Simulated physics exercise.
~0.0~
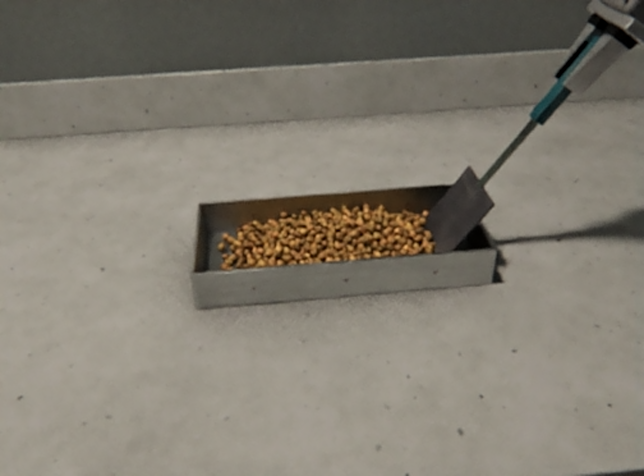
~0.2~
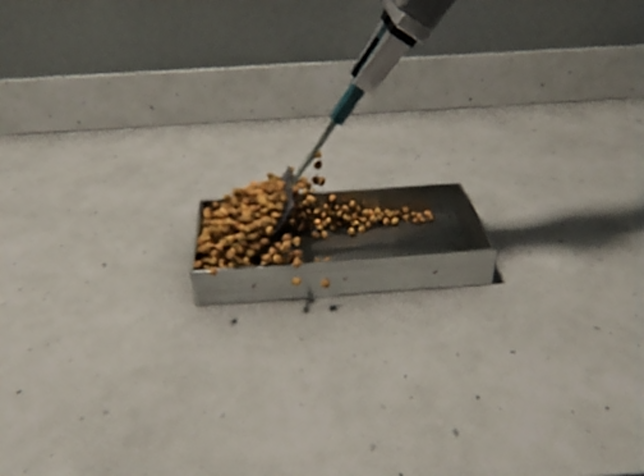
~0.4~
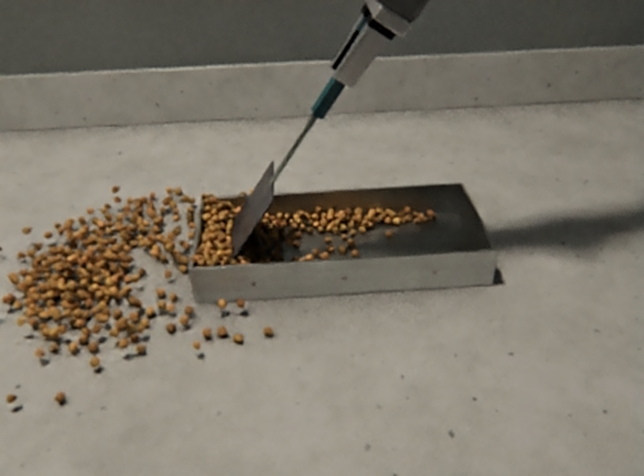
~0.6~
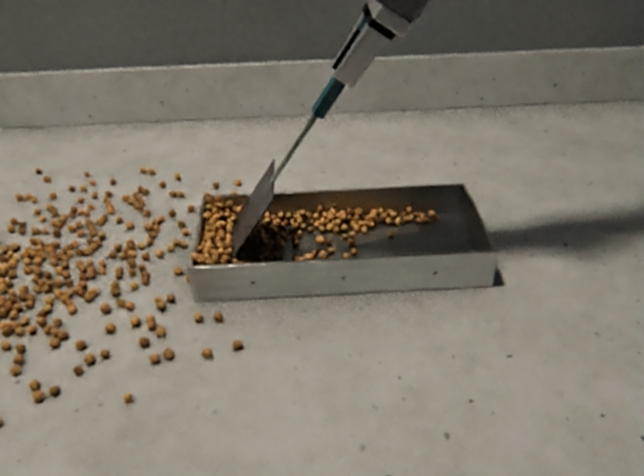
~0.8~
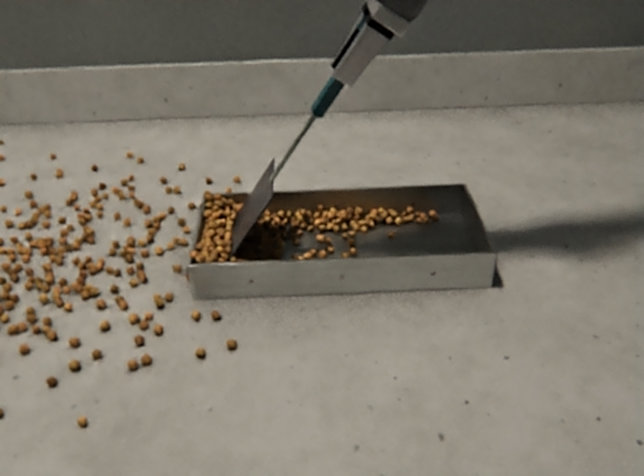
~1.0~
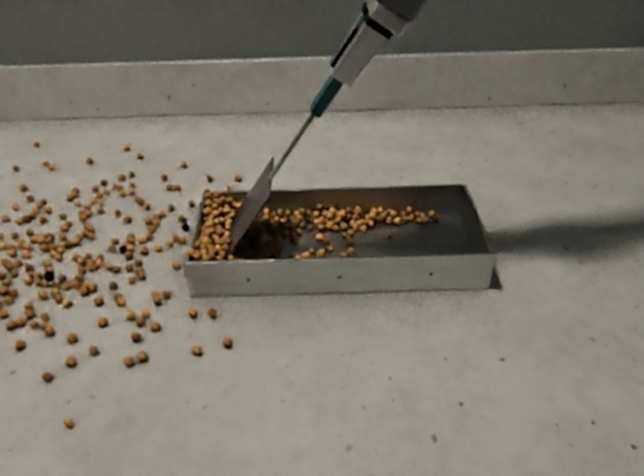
Robot arm's paddle sweeping dried chickpeas left along a metal tray, spilling many over the end to scatter across the table.
